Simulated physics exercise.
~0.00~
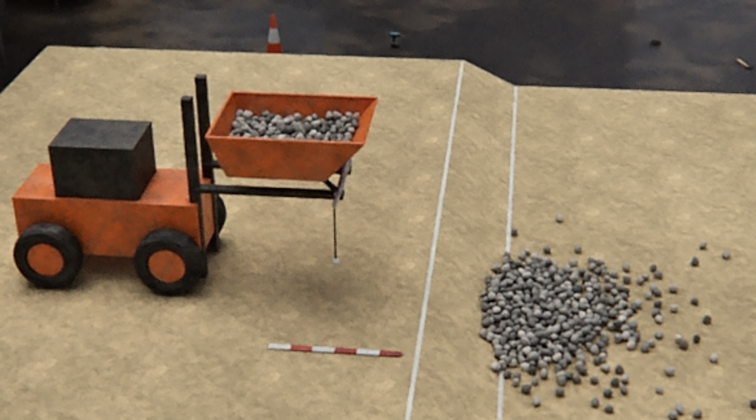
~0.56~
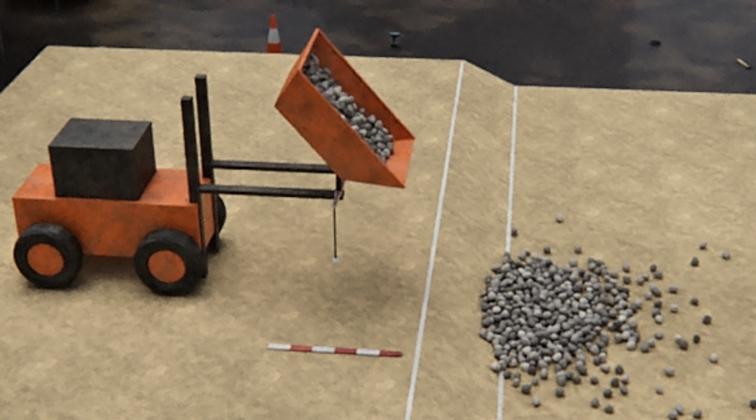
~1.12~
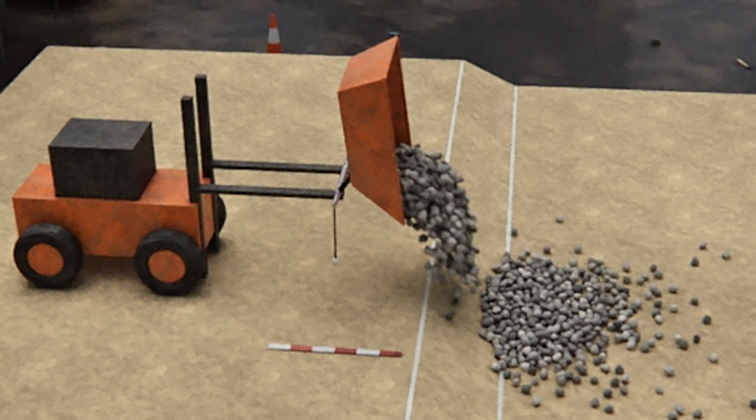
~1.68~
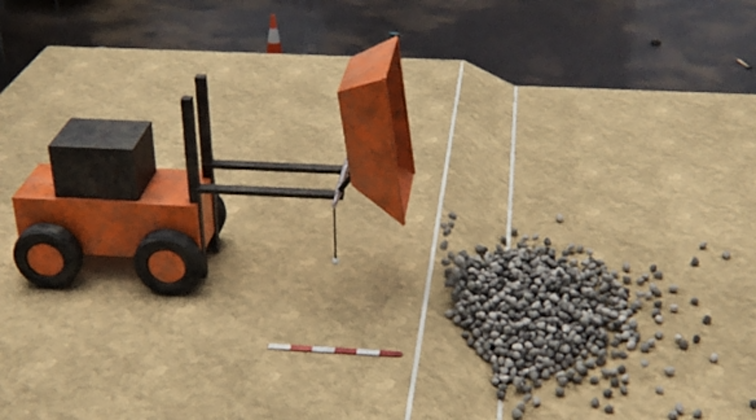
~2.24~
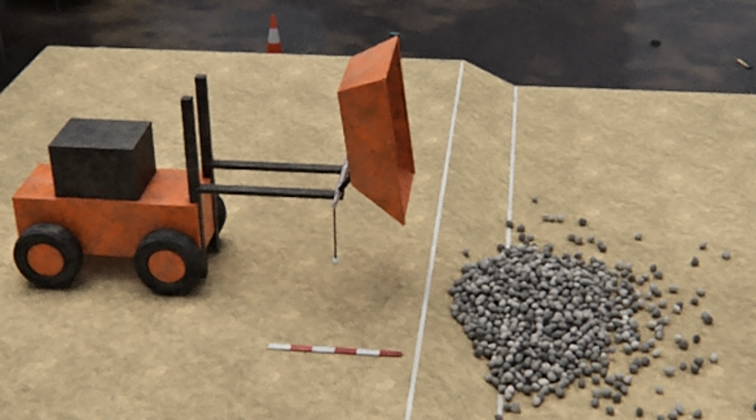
On a sandy yard, an orange forklift held a skip of grey stones beside an earlier heap, then tipped it steeply to the right until the stones poured out, spilling over the white lines and spreading into the pile, leaving the emptied skip still tilted.
